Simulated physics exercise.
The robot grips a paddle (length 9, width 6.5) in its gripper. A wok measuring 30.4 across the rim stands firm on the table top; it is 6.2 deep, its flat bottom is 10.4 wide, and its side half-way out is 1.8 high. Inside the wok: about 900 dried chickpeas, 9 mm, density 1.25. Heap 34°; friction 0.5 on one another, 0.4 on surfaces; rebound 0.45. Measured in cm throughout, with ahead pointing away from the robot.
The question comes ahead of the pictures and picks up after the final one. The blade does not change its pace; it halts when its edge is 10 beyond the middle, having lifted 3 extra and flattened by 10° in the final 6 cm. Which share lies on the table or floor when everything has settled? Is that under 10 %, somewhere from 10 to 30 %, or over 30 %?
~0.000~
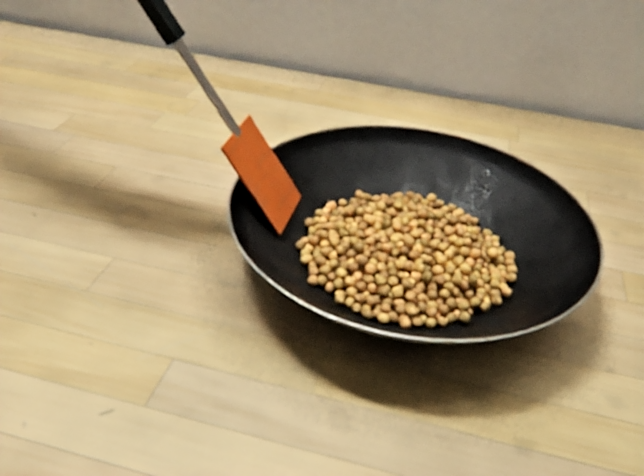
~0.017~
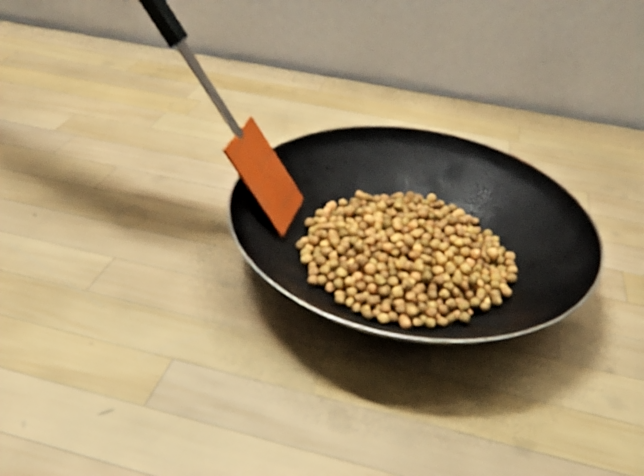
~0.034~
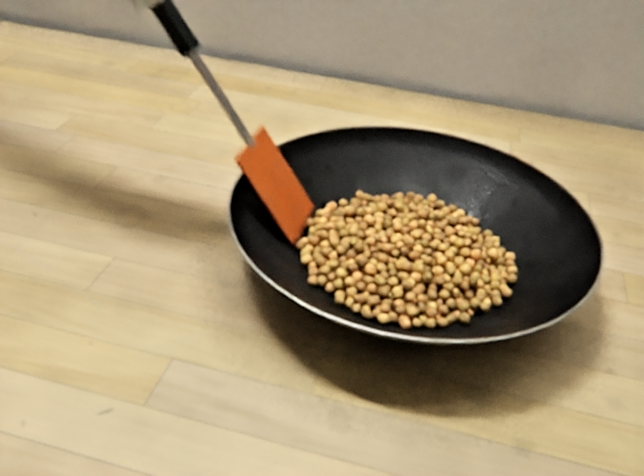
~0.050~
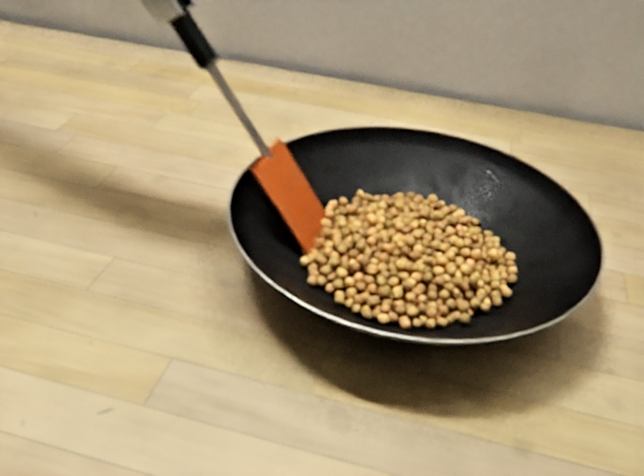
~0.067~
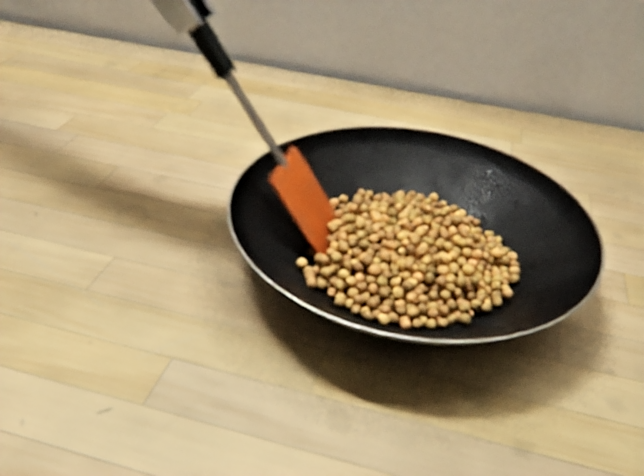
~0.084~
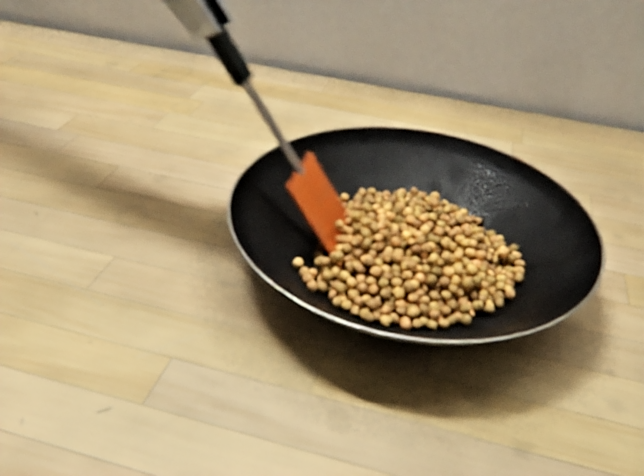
It is from 10 to 30 %.
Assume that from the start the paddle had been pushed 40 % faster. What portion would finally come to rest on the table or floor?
I'd reckon close to 30 per cent.
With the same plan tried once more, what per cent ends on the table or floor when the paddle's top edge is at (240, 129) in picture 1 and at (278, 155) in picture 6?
Off the vessel, on the table or floor: Some 5 percent.
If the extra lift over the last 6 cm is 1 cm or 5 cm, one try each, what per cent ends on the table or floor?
15 and 15 %.
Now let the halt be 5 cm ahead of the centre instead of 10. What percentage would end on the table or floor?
0 %, roughly.
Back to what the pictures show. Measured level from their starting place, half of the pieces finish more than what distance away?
Distance: Around 4 cm.
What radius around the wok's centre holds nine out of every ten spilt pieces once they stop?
Distance from centre: Approx. 50 cm.
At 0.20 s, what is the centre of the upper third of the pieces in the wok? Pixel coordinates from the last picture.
I'd say close to (489, 249).
After 0.14 s, sloping 55°, highest piece 5 above the table; 900 in the wok.
After 0.20 s, sloping 52°, highest piece 7 above the table; 900 in the wok.
After 0.43 s, sloping 45°, highest piece 7 above the table; 734 in the wok, 103 on the table or floor, 63 on the blade or in flight.
After 1.48 s, sloping 45°, highest piece 6 above the table; 734 in the wok, 166 on the table or floor.
At rest, 734 in the wok, 166 on the table or floor. That is 18 % on the table or floor.
